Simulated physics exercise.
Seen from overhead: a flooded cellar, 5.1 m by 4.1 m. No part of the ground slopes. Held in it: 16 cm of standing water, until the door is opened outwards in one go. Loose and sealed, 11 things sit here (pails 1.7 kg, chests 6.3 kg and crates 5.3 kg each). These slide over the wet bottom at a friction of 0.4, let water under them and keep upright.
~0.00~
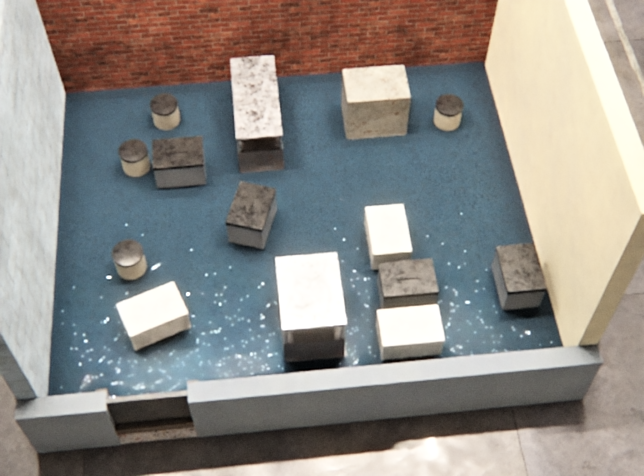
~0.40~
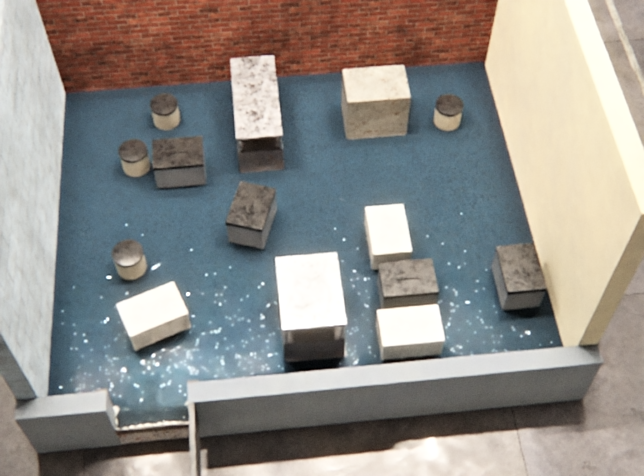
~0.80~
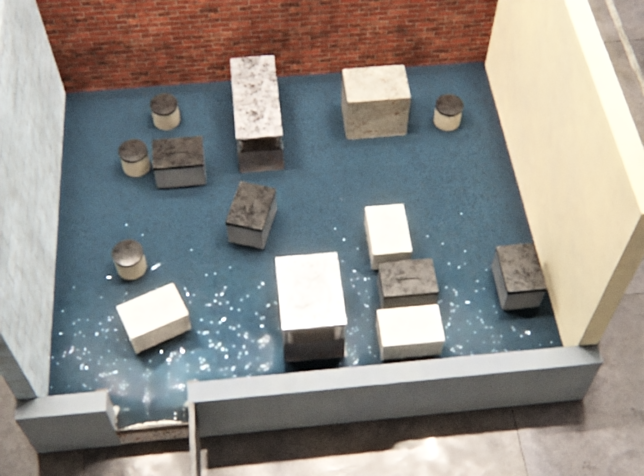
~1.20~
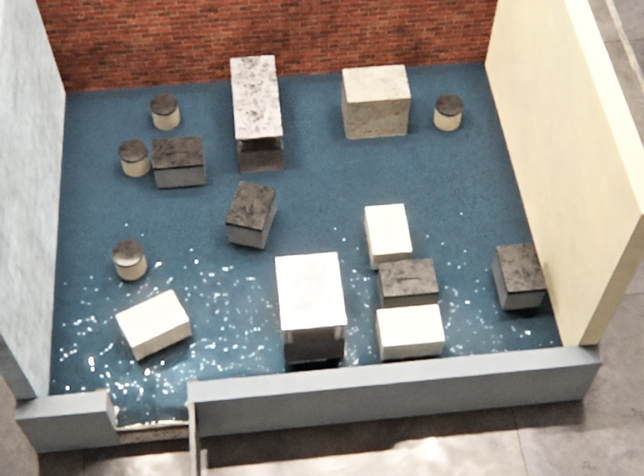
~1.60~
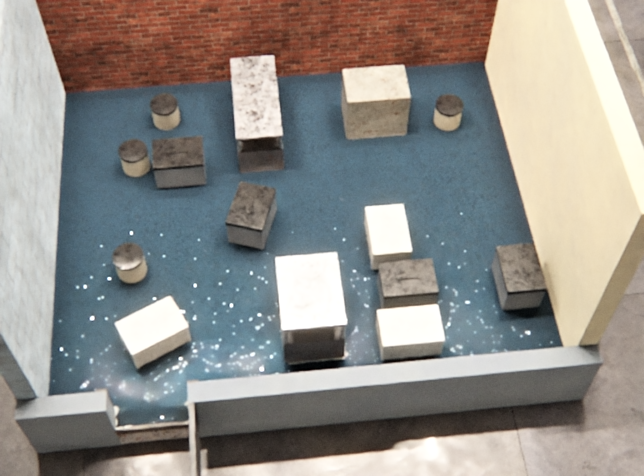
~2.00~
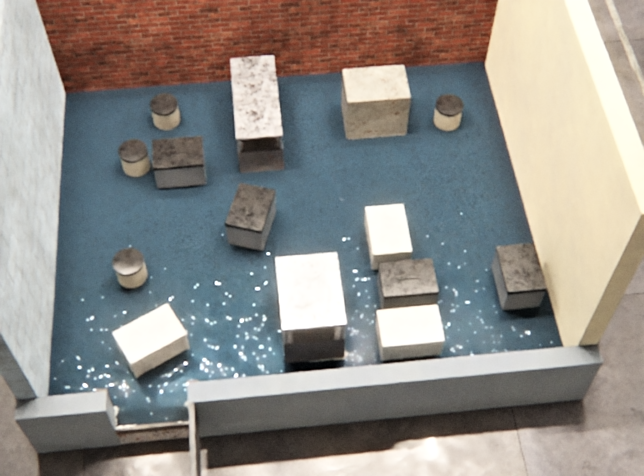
In a flooded cellar scattered with boxes and round tubs, a door in the front wall opened at the left, then a pale box drifted slightly toward it, and a small tub behind shifted a little too.
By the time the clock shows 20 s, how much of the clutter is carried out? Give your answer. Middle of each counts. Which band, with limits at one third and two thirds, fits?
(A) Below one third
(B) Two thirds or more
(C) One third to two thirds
Below one third.
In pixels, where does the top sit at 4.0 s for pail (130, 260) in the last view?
Near (120, 290).
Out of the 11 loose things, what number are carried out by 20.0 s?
My count is 3.
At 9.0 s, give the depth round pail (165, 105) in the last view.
Depth: Near 14 cm.
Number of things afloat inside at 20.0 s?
I get 8.
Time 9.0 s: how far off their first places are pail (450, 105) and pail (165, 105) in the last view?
Respectively, 10 cm and 20 cm.
After 4.0 s 1 of 11 are out; 10 afloat.
After 9.0 s 1 of 11 are out; 10 afloat.
After 16.0 s 3 of 11 are out; 8 afloat.
After 20.0 s 3 of 11 are out; 8 afloat.
